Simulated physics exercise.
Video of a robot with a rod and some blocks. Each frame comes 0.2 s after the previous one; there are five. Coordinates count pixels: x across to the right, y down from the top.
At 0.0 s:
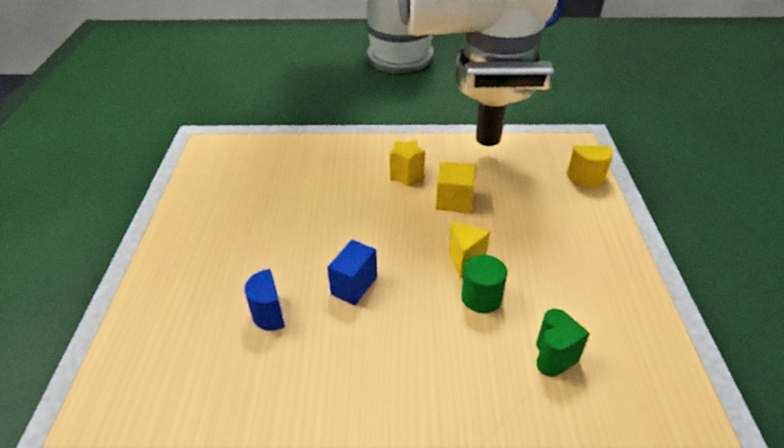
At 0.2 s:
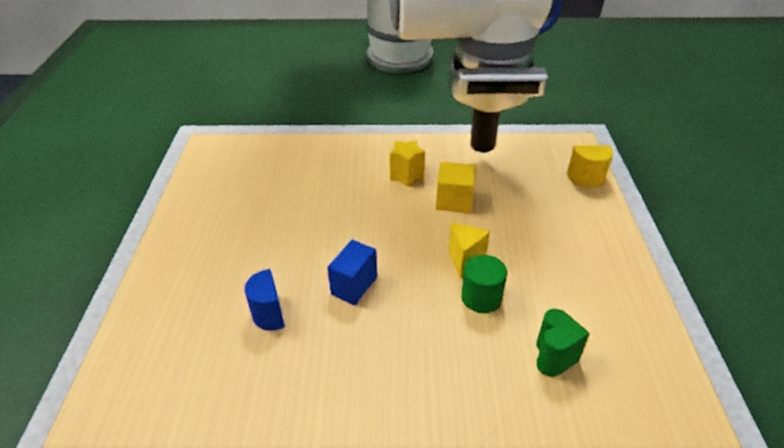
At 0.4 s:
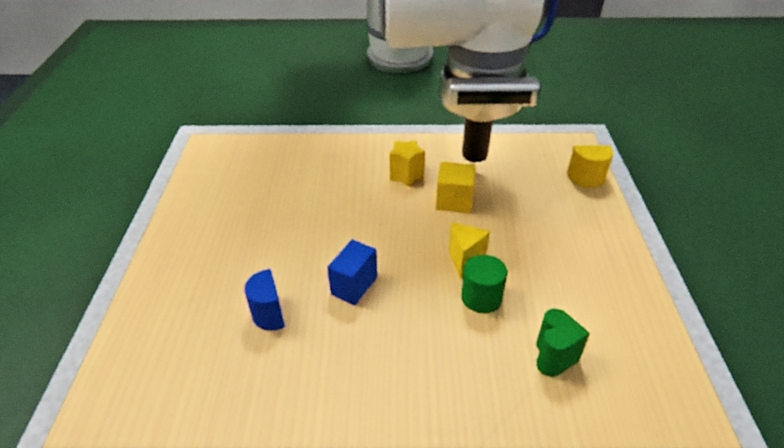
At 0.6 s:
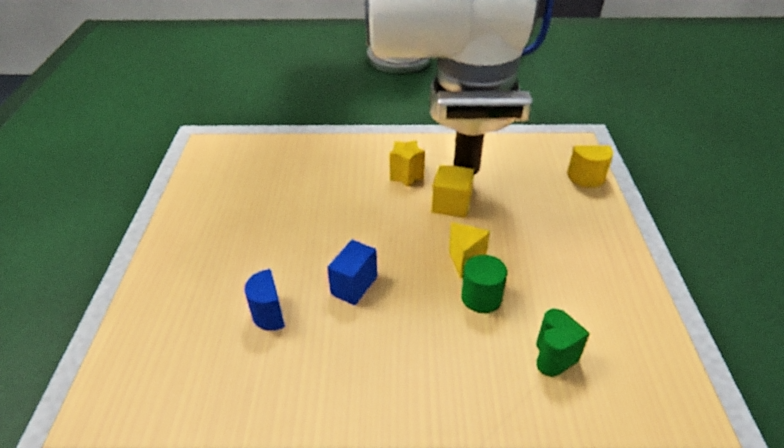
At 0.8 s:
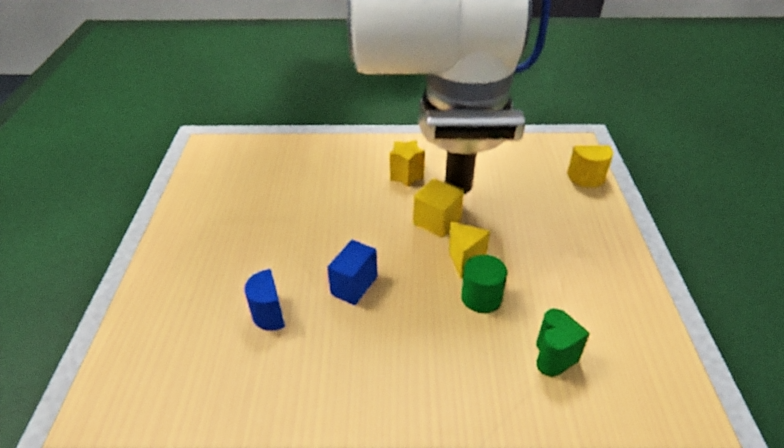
A robot arm with a dark rod moved down toward a yellow cube on a board of scattered blue, yellow and green blocks, then nudged it slightly down and to the left.
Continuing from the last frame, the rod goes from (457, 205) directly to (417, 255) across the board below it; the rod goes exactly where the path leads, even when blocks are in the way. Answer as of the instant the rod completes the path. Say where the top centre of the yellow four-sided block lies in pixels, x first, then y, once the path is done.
About (384, 238).
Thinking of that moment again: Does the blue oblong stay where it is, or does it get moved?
The block moves away from its spot.
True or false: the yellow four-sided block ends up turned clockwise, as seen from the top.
True - the claim holds.
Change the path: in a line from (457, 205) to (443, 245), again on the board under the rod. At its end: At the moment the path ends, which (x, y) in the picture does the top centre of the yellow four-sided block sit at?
Its top middle: (409, 221).
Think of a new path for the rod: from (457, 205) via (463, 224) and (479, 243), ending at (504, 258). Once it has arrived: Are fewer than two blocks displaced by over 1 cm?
I expect so.
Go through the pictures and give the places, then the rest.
Tip of the rod at (488, 141), middles of tops, blue oblong at (352, 257), yellow four-sided block at (457, 173), yellow three-sided block at (468, 234), in the first frame.
Rod at (482, 147), nothing pushed, in the second frame.
Rod at (475, 156), nothing pushed, in the third frame.
Rod at (466, 169), yellow four-sided block at (454, 176), in the fourth frame.
Rod at (458, 188), blue oblong at (352, 257), yellow four-sided block at (439, 193), yellow three-sided block at (468, 234), in the fifth frame.
On the path given first. Halfway along, rod at (439, 212); yellow four-sided block at (412, 215), turned 25° clockwise.
At the end, rod at (417, 238); blue oblong at (343, 262); yellow four-sided block at (384, 238), turned 35° clockwise; yellow three-sided block unmoved.
